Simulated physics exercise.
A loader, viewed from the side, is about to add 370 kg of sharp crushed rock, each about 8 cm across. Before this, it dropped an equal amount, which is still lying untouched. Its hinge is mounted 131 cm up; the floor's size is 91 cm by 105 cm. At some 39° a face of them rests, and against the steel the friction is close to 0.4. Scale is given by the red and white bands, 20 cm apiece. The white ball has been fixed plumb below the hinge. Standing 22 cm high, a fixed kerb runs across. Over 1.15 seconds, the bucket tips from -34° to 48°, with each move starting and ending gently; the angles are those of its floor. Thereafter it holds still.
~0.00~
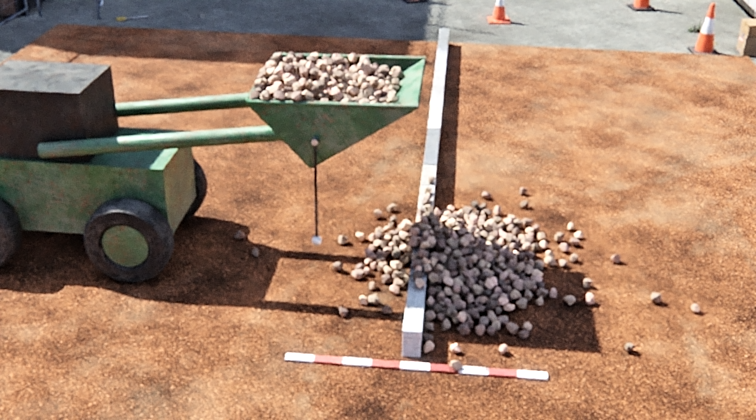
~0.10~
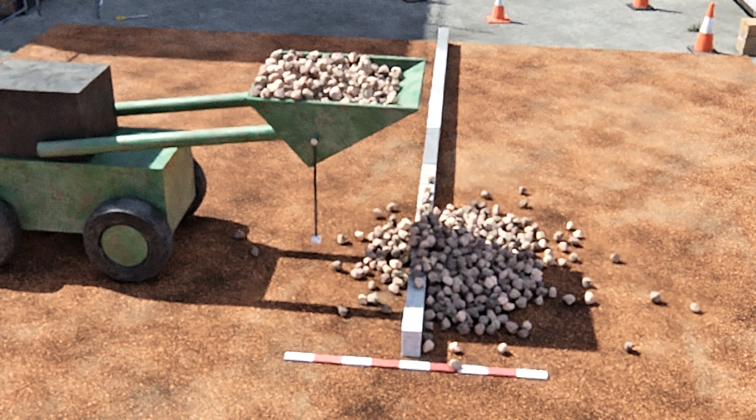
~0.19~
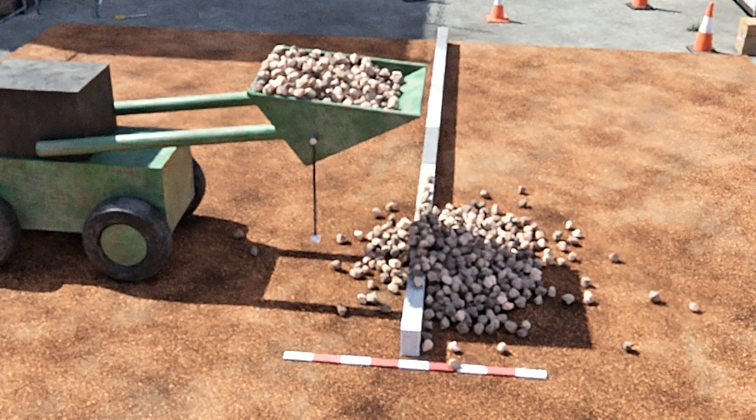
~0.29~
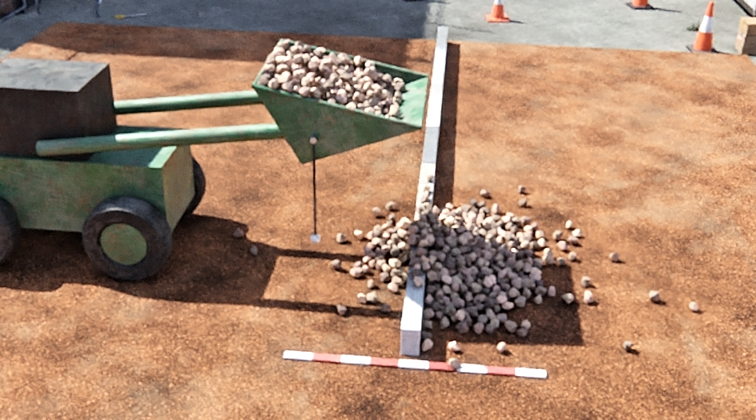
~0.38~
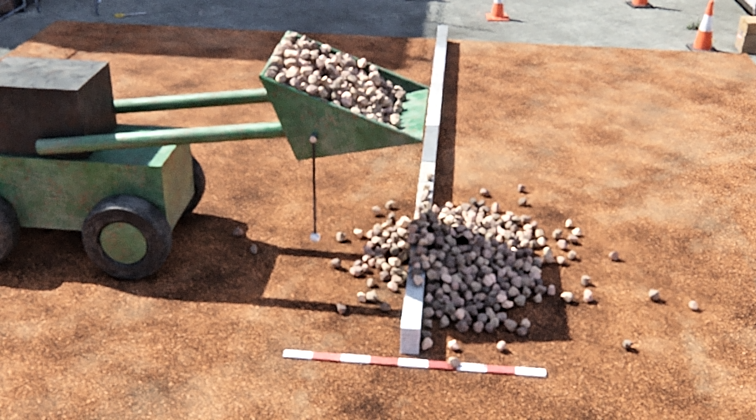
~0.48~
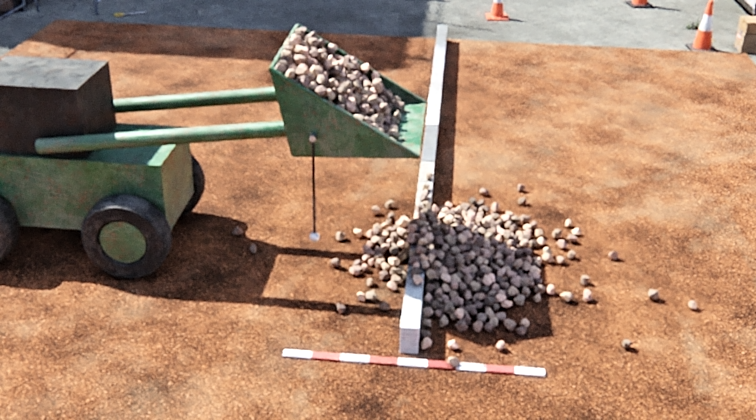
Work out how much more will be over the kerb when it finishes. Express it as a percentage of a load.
Around 30 out of 100.
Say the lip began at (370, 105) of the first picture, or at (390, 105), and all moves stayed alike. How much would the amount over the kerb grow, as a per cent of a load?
About 0 per cent for the first, 5 per cent for the second.
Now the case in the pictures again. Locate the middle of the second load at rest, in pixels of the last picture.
Centre: Approx. (400, 247).
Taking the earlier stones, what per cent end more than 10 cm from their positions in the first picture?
Close to 5 in a hundred of them.
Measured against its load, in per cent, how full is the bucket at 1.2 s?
It holds some 45 percent.
After 0.9 s the floor is at 35°; in per cent of one load, 100 in the bucket, 17 on this side of the kerb, 83 over the kerb; the foremost stones are at (612, 278).
After 1.2 s the floor is at 48°; in per cent of one load, 47 in the bucket, 67 on this side of the kerb, 86 over the kerb; the foremost stones are at (612, 278).
After 1.6 s the floor is at 48°; in per cent of one load, 2 in the bucket, 90 on this side of the kerb, 107 over the kerb; the foremost stones are at (612, 278).
After 4.3 s the floor is at 48°; in per cent of one load, 0 in the bucket, 87 on this side of the kerb, 113 over the kerb; the foremost stones are at (613, 278). Net gain over the kerb, 30.
